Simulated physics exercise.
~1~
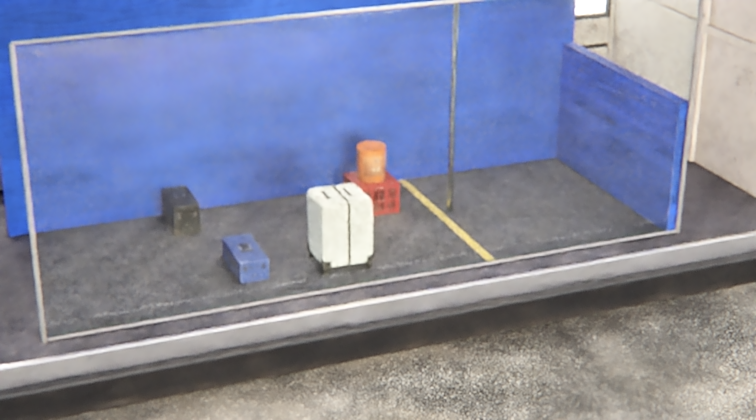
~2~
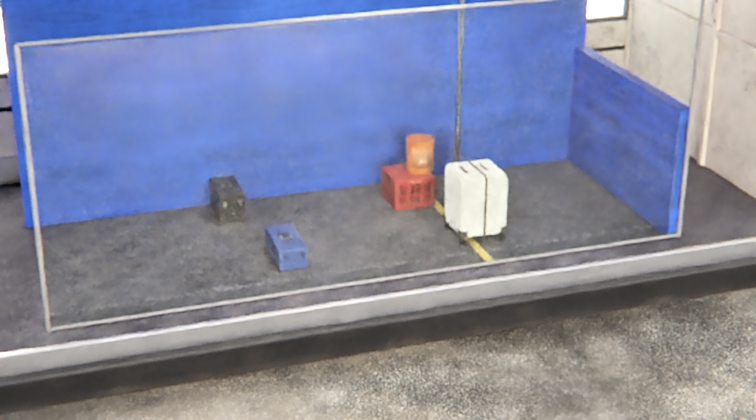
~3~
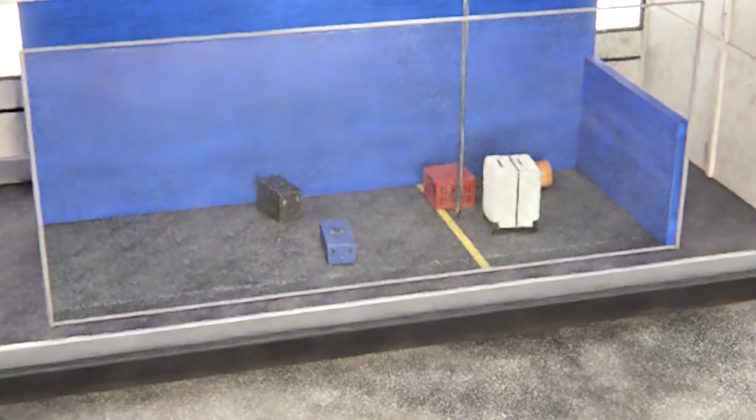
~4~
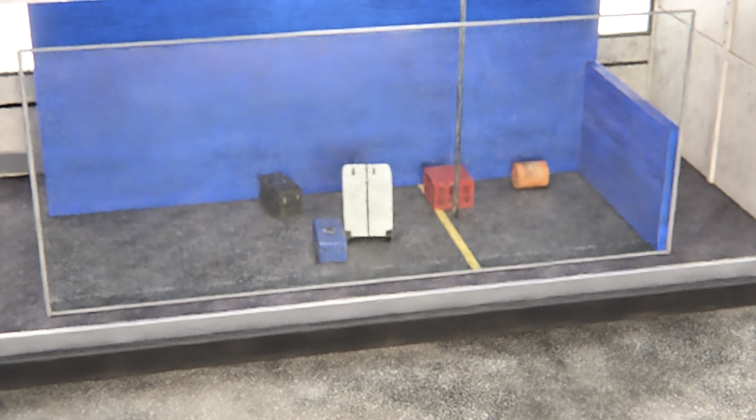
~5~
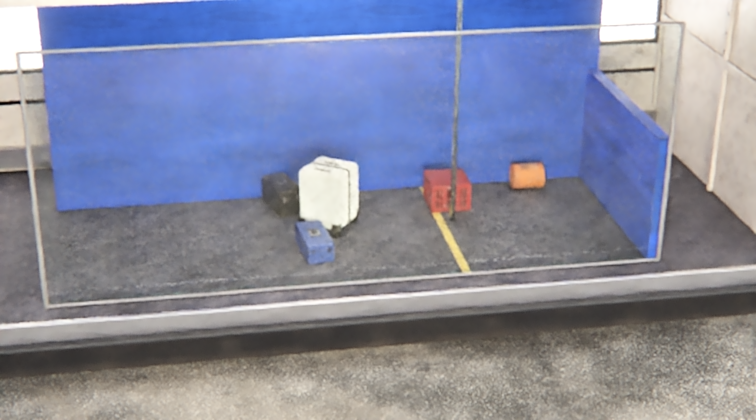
The footage shows a blue-walled bay where a white wheeled case, two toolboxes and a red crate slide right, the crate crossing a yellow line as an orange bucket topples off it, before the case rolls back left and ends beside the toolboxes, the bucket lying beyond the crate.
